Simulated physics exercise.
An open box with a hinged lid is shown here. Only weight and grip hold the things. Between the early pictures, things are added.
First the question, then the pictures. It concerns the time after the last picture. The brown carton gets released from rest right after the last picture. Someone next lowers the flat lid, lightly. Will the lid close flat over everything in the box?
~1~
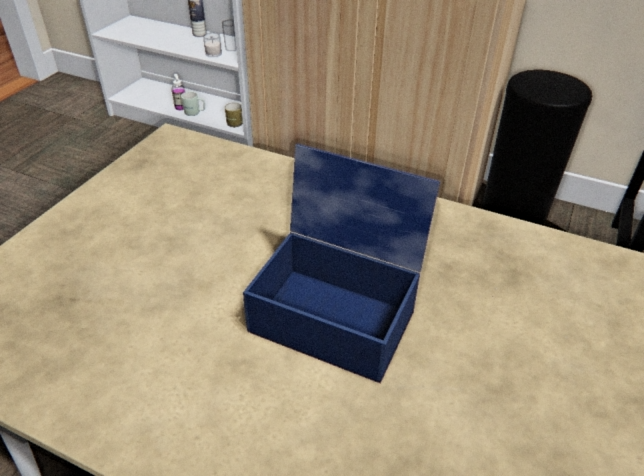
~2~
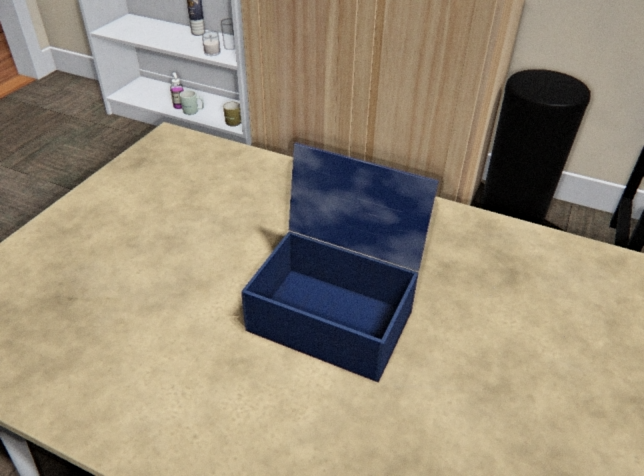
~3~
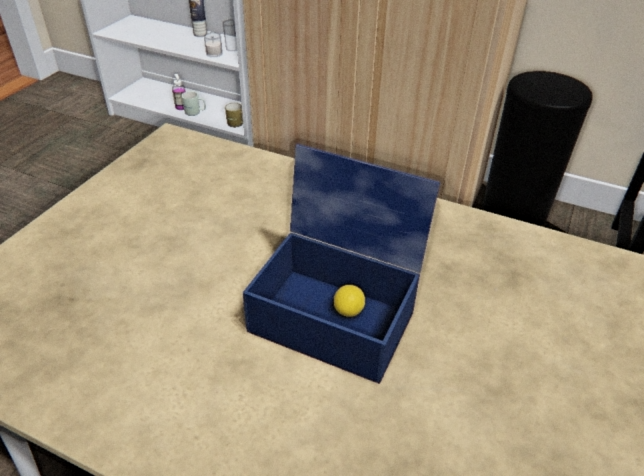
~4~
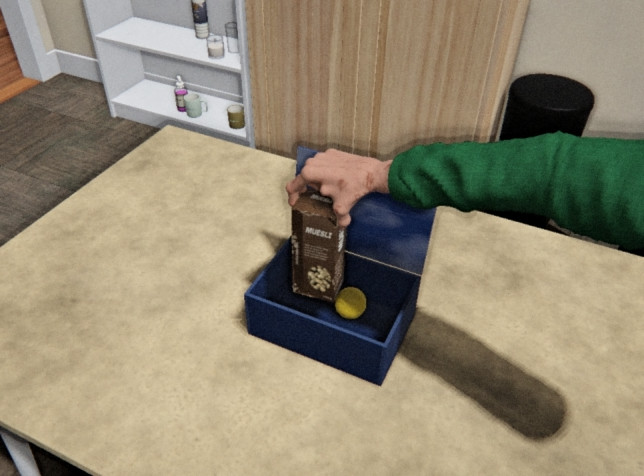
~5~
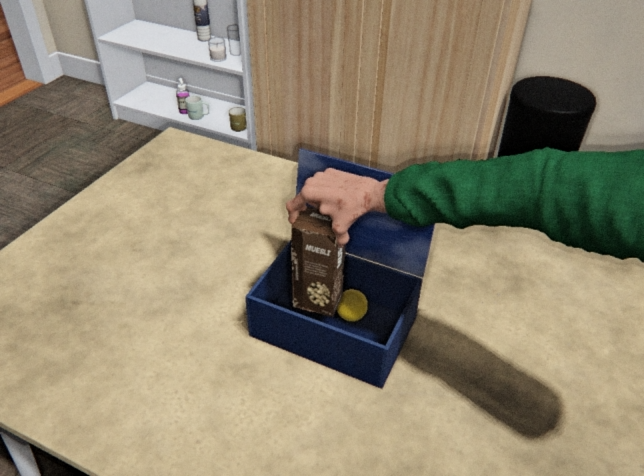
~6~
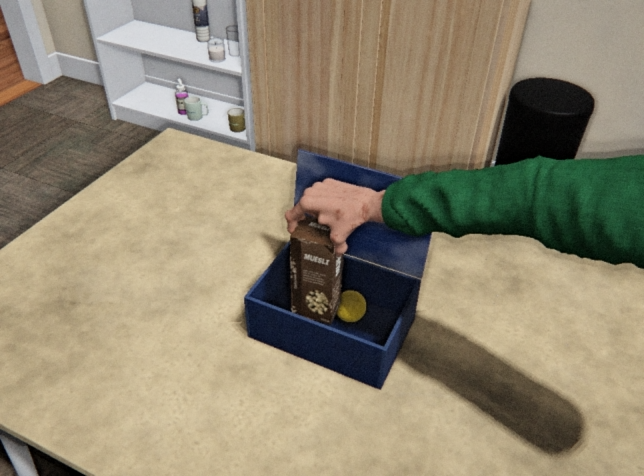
No.
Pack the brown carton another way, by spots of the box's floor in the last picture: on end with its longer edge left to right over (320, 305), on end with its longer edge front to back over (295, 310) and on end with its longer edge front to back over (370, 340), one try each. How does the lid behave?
First - not shut; second - not shut; third - not shut.
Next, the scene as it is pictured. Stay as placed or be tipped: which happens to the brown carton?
Looking at the last picture, the brown carton is left as set.
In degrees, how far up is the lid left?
Lid angle from rim - close to 40°.
Then, 0.30 s on from there, brown carton turned 10° from how it was put near (310, 305); yellow lemon shifted a little.
Then, 1.00 s on from there, lid starting down; brown carton shifted about its own width near (314, 300); yellow lemon shifted a little.
Then, 1.40 s on from there, lid 74° above the rim; brown carton shifted about its own width near (314, 300); yellow lemon shifted a little.
Then, 1.70 s on from there, lid 44° above the rim; brown carton shifted about its own width near (314, 300); yellow lemon shifted a little.
In the end, lid 42° above the rim; moved from the start, brown carton; yellow lemon unmoved. At the end, from the last picture's camera, brown carton near (314, 300).
